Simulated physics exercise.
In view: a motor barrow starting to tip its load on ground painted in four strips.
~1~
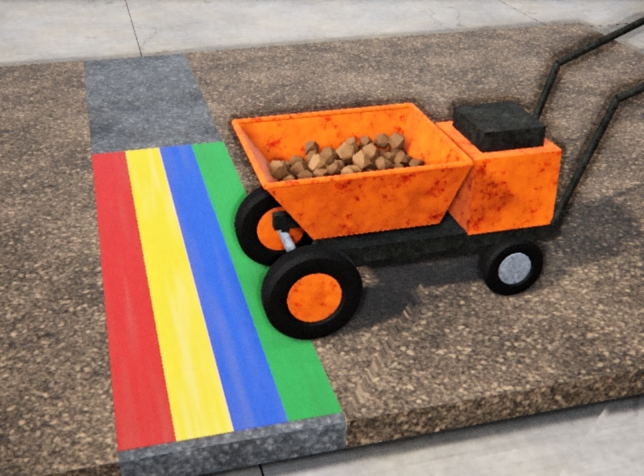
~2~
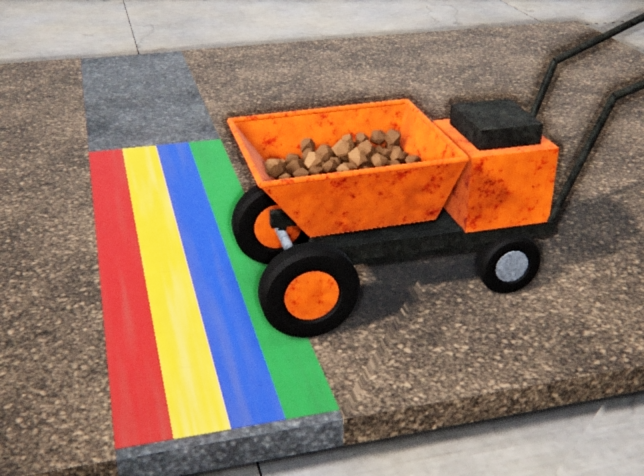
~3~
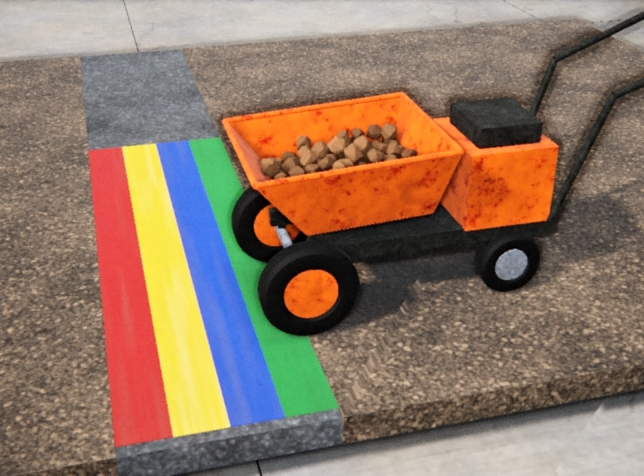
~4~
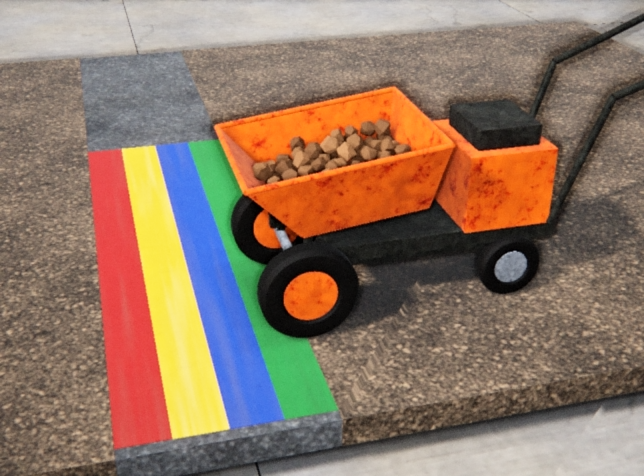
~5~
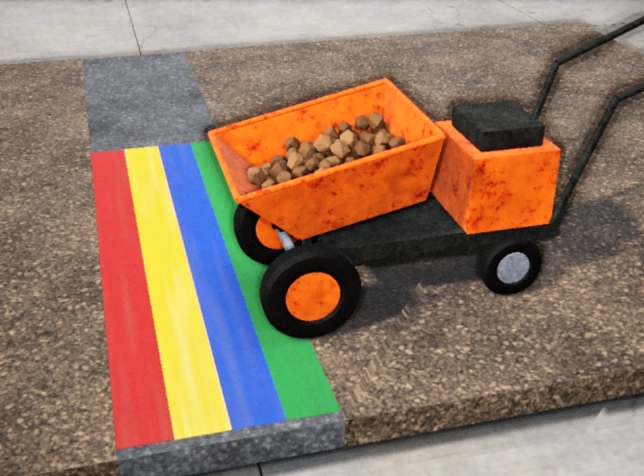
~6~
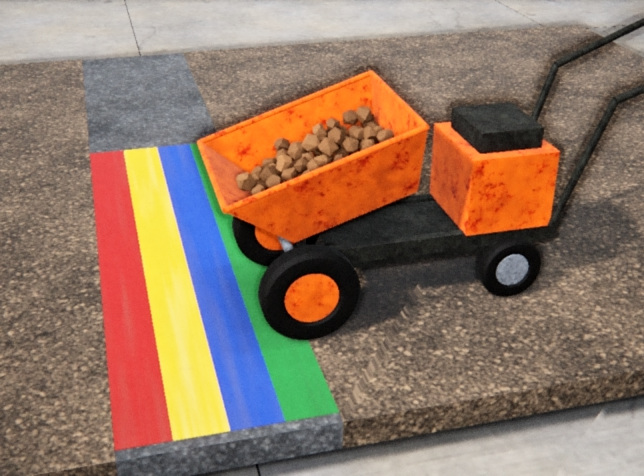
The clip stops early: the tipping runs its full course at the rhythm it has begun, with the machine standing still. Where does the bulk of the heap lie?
The red strip carries the most.
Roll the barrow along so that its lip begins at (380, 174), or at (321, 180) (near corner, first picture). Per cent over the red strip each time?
The first gives 10 %, the second 20 %.
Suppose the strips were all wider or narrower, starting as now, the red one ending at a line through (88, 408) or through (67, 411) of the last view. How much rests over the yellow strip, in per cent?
In turn 20 and 30 in a hundred.
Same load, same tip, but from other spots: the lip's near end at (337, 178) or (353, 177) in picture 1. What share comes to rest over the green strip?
Roughly 0 per cent, and 0 per cent.
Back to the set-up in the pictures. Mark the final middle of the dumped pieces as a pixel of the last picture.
Close to (122, 311).
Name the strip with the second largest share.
The runner-up: The yellow one.
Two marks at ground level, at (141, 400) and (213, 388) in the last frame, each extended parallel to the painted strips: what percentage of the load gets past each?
Roughly 50 per cent, and 70 per cent.
Soon after the last picture, skip tipped steeply; all in the skip.
A little later, skip tipped right over; most in the skip; a small part over the yellow strip; about a quarter over the red strip; a stray few off the paint.
Later still, skip tipped right over; about a quarter in the skip; a small part over the yellow strip; about a third over the red strip; about a quarter off the paint.
At rest, skip tipped right over; about a quarter in the skip; none over the green strip; none over the blue strip; a small part over the yellow strip; about a third over the red strip; about a quarter off the paint.
